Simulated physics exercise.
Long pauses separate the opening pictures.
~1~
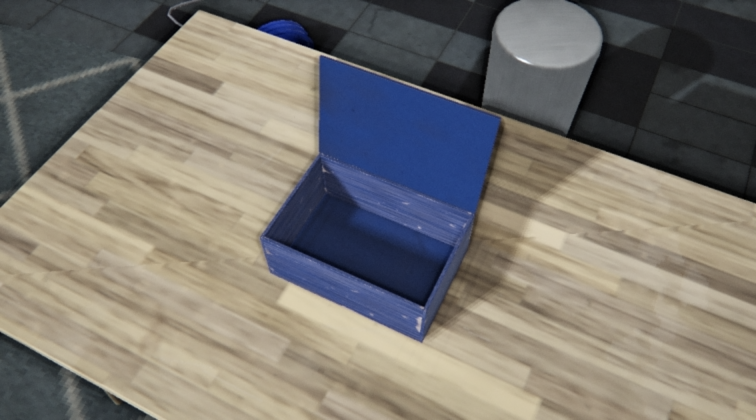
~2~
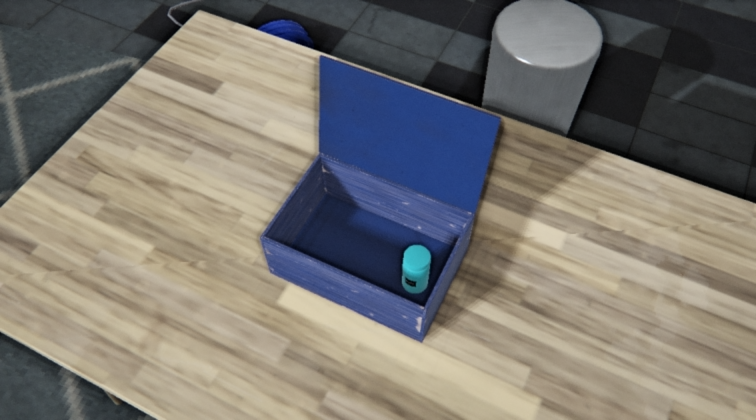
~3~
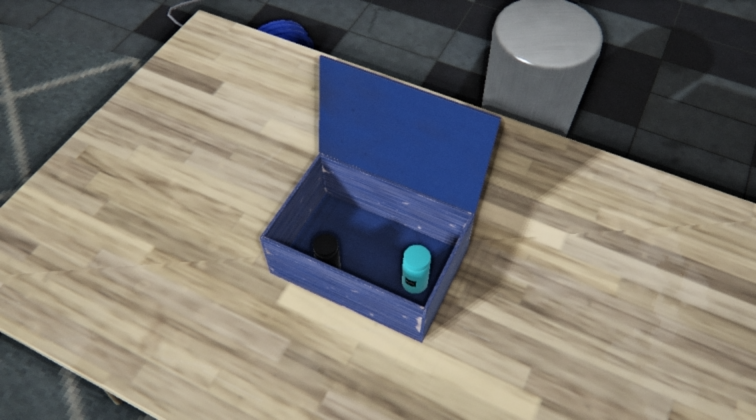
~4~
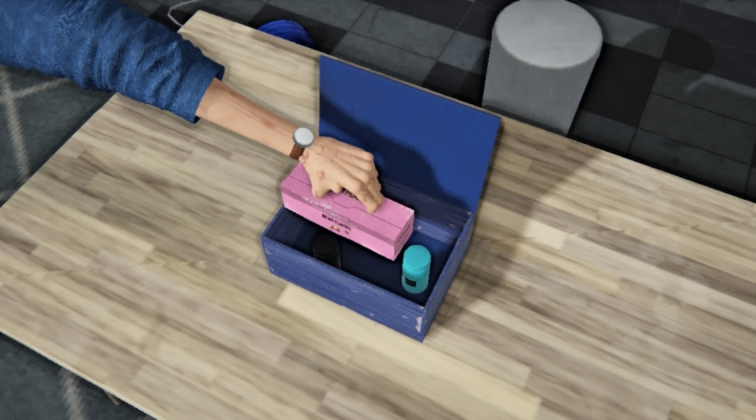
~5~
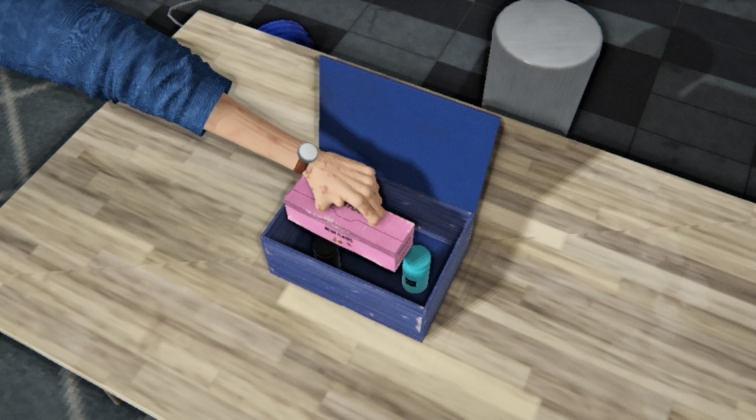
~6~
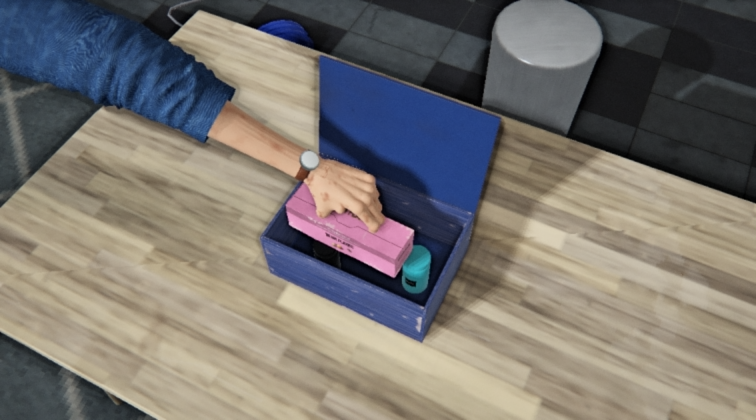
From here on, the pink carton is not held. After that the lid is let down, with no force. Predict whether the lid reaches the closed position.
The lid seals the box.
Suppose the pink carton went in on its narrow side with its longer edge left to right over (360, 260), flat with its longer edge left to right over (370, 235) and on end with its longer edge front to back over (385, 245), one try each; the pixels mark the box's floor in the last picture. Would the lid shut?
Closed, Closed, Open.
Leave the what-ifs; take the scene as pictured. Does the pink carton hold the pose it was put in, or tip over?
Observation: The pink carton tilts over.
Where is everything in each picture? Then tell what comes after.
The last thing is not in view yet, in the first frame.
The last thing is not in view yet; turquoise shaker (416, 270), in the second frame.
The last thing is not in view yet; turquoise shaker (416, 270), in the third frame.
Coming down; pink carton (347, 209); turquoise shaker (416, 270), in the fourth frame.
Coming down; pink carton (349, 222); turquoise shaker (416, 270), in the fifth frame.
Put in, still held; pink carton (349, 228); turquoise shaker (416, 270), in the sixth frame.
Then, 0.70 s on from there, pink carton on its side near (380, 240); turquoise shaker turned 3° from how it was put.
Then, 1.50 s on from there, lid 68° above the rim; pink carton on its side near (379, 240).
Then, 1.90 s on from there, lid 16° above the rim; pink carton on its side near (379, 240).
In the end, lid shut; toppled in the box, pink carton; the other 2 unmoved. At the end, from the last picture's camera, pink carton near (379, 240).
